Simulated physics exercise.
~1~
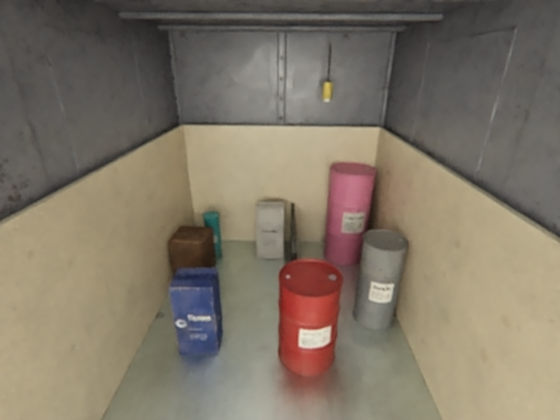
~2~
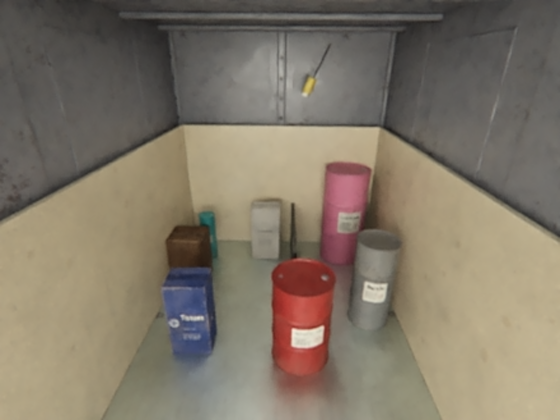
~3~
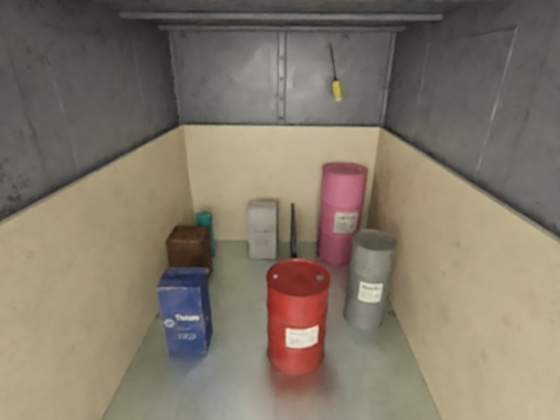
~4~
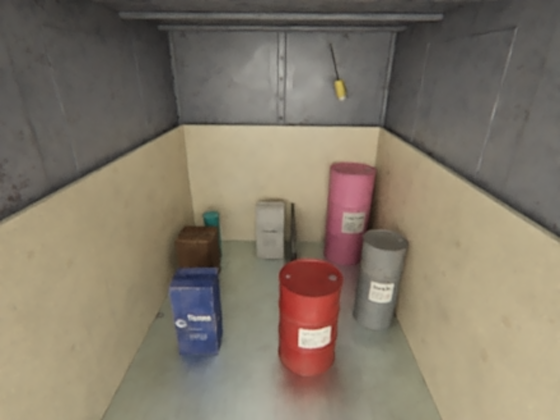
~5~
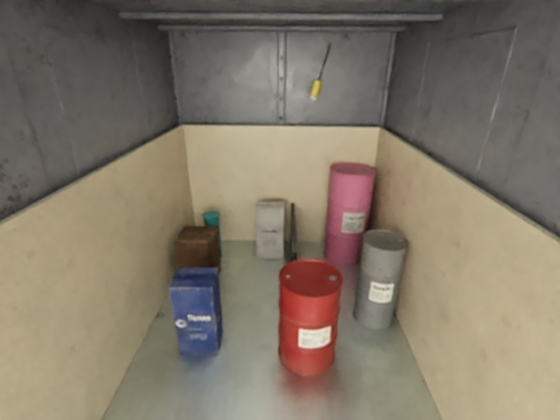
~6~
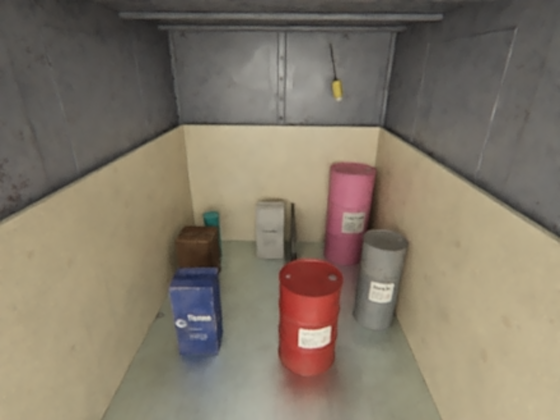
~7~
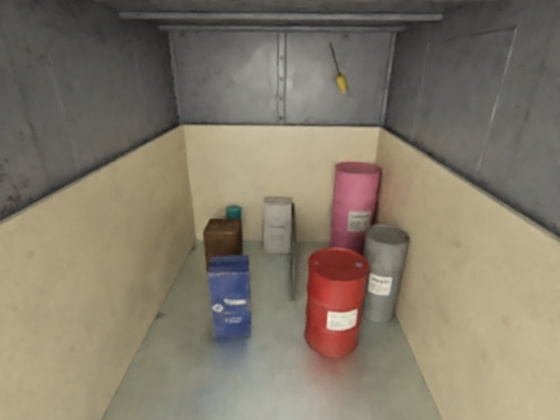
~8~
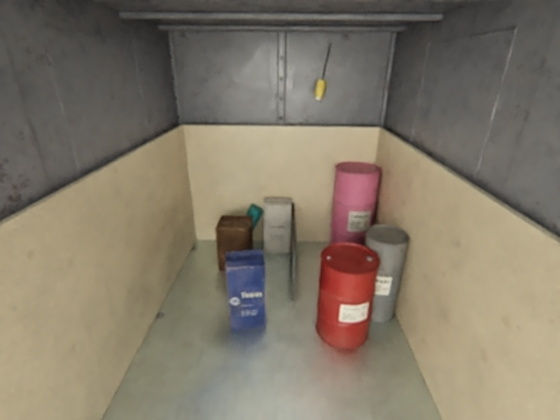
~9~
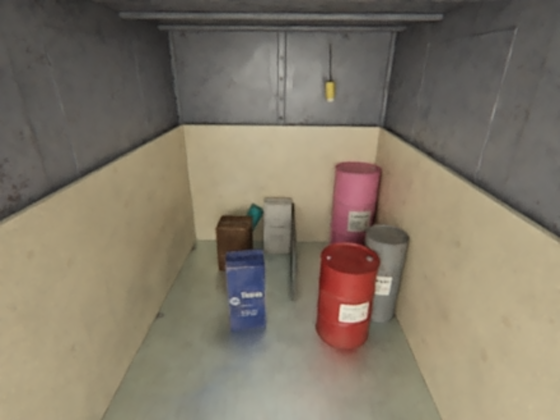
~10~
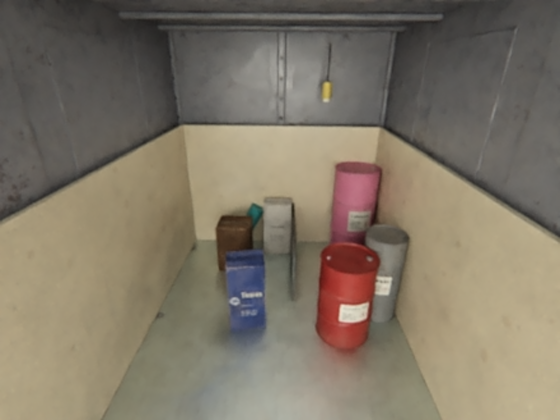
Inside a van's load bay, a blue box, a brown box, a turquoise canister, a white box and red, grey and pink drums stand on the floor beneath a swinging yellow lamp. At first the blue box and several drums shift slightly left, then slide back to the right and pause. Next the blue box, brown box, canister and red drum slide farther right and away from the rear. The canister tips into a lean between the brown and white boxes. The load then settles, with the canister still leaning, the rest upright, and the red drum close to the grey one.
